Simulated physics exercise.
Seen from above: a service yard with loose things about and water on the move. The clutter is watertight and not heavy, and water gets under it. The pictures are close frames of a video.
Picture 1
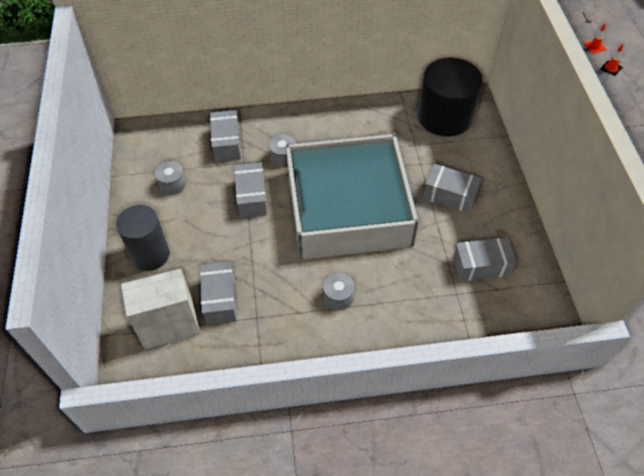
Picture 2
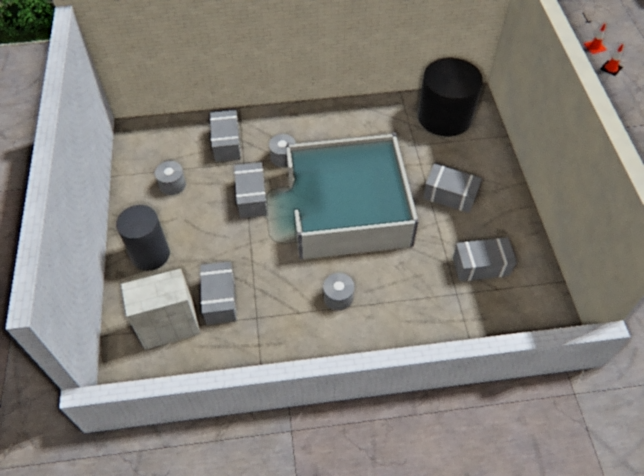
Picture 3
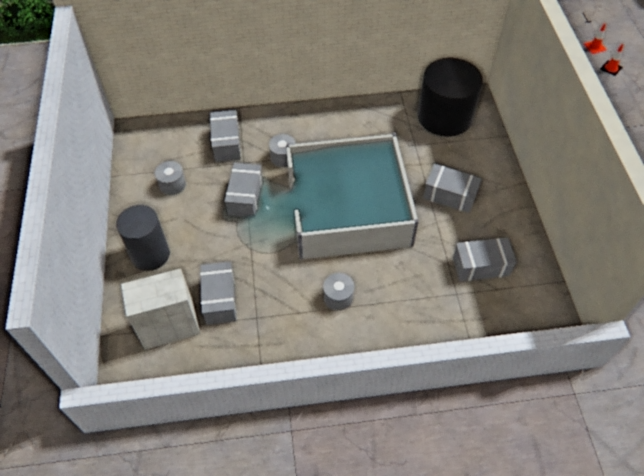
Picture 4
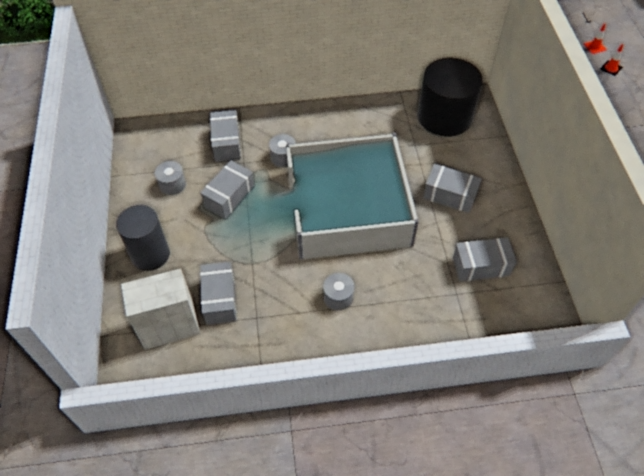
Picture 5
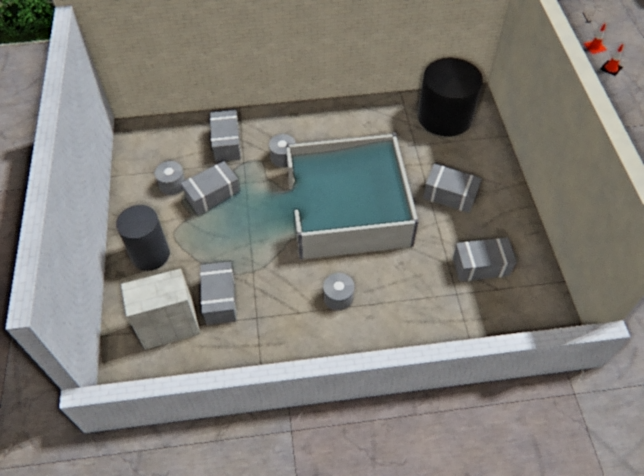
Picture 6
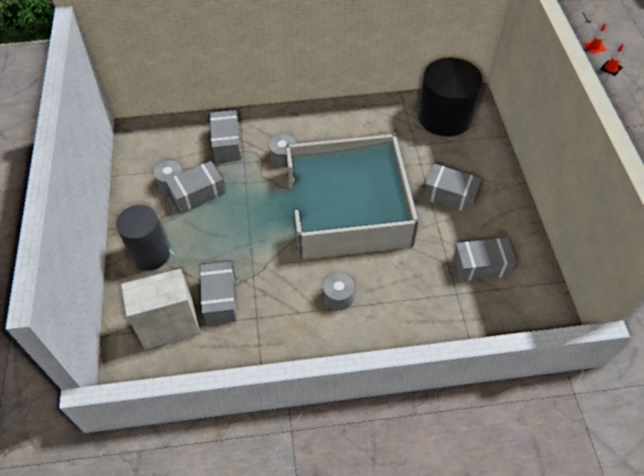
At first, a square tank of teal water stands full in a walled yard among grey strapped boxes and round objects. Then its left side opens and water spreads leftward across the floor, pushing the nearest box, which turns and slides left toward a small round object while the others stay nearly still.
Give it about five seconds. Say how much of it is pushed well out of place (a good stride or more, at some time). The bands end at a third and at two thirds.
It is from one to two thirds.
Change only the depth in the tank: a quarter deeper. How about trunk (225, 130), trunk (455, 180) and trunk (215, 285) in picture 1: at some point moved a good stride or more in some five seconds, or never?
In turn: Shifted that much, less than that, moved that far.
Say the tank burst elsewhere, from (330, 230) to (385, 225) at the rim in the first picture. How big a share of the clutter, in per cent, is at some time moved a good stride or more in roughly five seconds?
Near 10 in a hundred.
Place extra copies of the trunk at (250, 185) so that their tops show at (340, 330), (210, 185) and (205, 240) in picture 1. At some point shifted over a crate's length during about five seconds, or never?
In that order: Never so far, shifted that much, yes.
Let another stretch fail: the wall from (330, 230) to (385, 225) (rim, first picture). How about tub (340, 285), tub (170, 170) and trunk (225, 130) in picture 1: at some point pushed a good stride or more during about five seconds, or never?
As listed: That far or more, no, under that.
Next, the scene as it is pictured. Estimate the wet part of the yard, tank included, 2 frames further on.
Near 25 in a hundred.
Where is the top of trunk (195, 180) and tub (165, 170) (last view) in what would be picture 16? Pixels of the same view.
Around (125, 155) and (119, 128).
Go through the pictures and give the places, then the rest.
A trunk at (250, 183), on the bottom; a tub at (169, 172), on the bottom; 0 of 8 have shifted, in the first picture.
A trunk at (250, 183) rests on the ground; a tub at (169, 172) rests on the ground; 0 of 8 have shifted, in the second picture.
A trunk at (243, 183), on the bottom, close to its start; a tub at (169, 172), on the bottom; 1 of 8 have shifted, in the third picture.
A trunk at (227, 182), on the bottom, a stride from its start; a tub at (169, 172) rests on the ground; 1 of 8 have shifted, in the fourth picture.
A trunk at (210, 181), on the bottom, a stride from its start; a tub at (169, 172) rests on the ground; 1 of 8 have shifted, in the fifth picture.
A trunk at (194, 180) rests on the ground, a stride from its start; a tub at (167, 171), on the bottom, close to its start; 1 of 8 have shifted, in the sixth picture.
A moment on, 1 of 8 are well off their spots; 1 afloat.
Next, 2 of 8 are well off their spots; 2 afloat.
Later, 2 of 8 are well off their spots; 4 afloat.
In the end, 4 of 8 are well off their spots, and 4 have been at some point; 2 afloat.
